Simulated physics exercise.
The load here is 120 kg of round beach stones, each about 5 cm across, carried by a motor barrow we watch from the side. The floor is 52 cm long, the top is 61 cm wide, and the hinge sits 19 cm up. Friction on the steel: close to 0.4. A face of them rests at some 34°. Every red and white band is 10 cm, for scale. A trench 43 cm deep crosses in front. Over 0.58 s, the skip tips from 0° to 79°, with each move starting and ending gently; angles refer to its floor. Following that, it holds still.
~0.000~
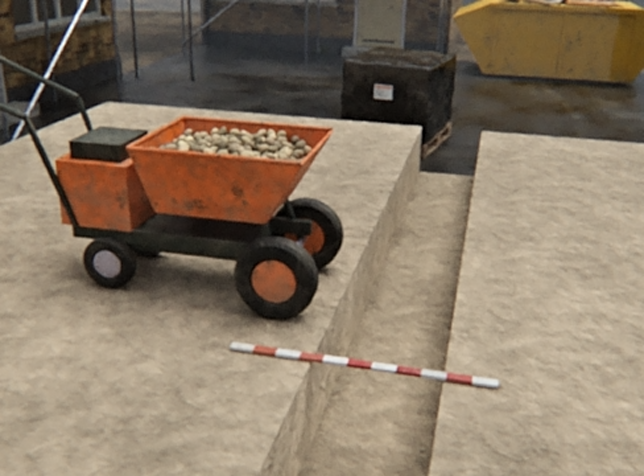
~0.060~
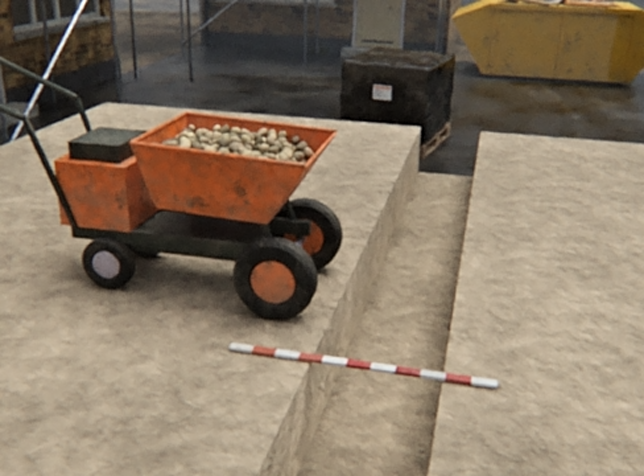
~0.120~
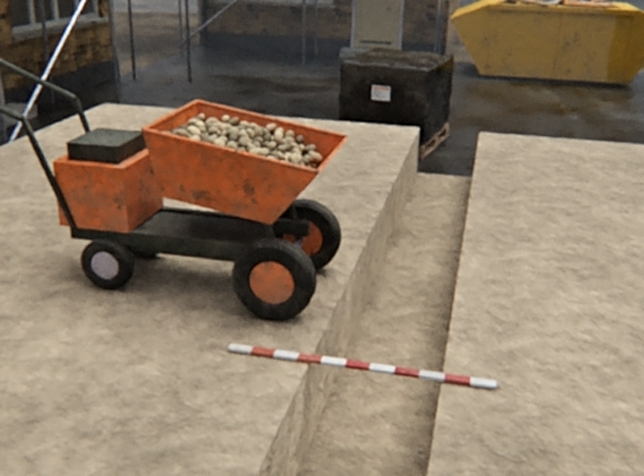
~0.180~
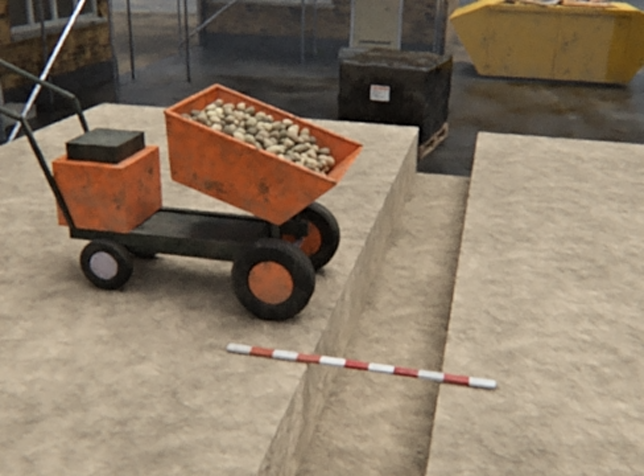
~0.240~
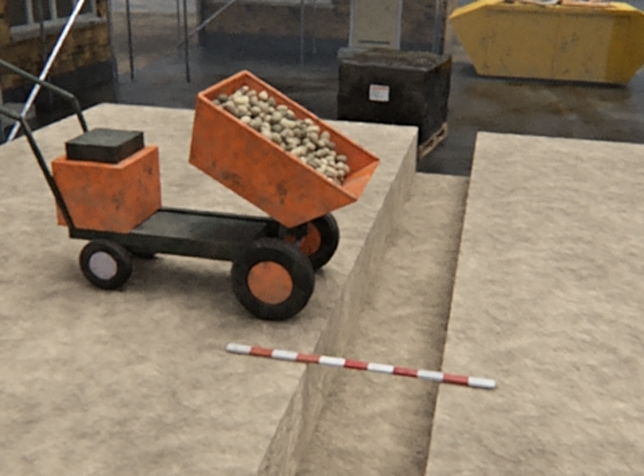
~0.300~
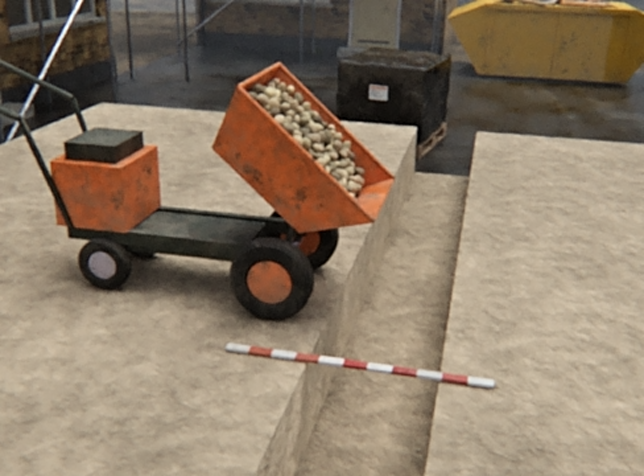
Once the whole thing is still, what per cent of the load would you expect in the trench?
I would expect about 36 per cent.
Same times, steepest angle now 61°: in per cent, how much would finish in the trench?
In that case some 25 per cent.
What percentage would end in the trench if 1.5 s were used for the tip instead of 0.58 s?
Then about 60 per cent.
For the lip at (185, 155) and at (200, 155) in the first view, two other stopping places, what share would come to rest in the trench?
It'd be around 90 per cent and after that around 100 per cent.
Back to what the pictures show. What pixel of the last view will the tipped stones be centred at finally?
Their centre sits close to (498, 315).
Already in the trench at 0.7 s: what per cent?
About 20%.
After 0.4 s the floor is at 66°; 100 % in the skip; the foremost stones are at (394, 241).
After 0.7 s the floor is at 79°; 45 % in the skip, 18 % in the trench, 37 % past the trench; the foremost stones are at (506, 307).
After 1.0 s the floor is at 79°; 5 % in the skip, 31 % in the trench, 65 % past the trench; the foremost stones are past the picture's edge.
After 3.0 s the floor is at 79°; 0 % in the skip, 36 % in the trench, 64 % past the trench; the foremost stones are past the picture's edge.
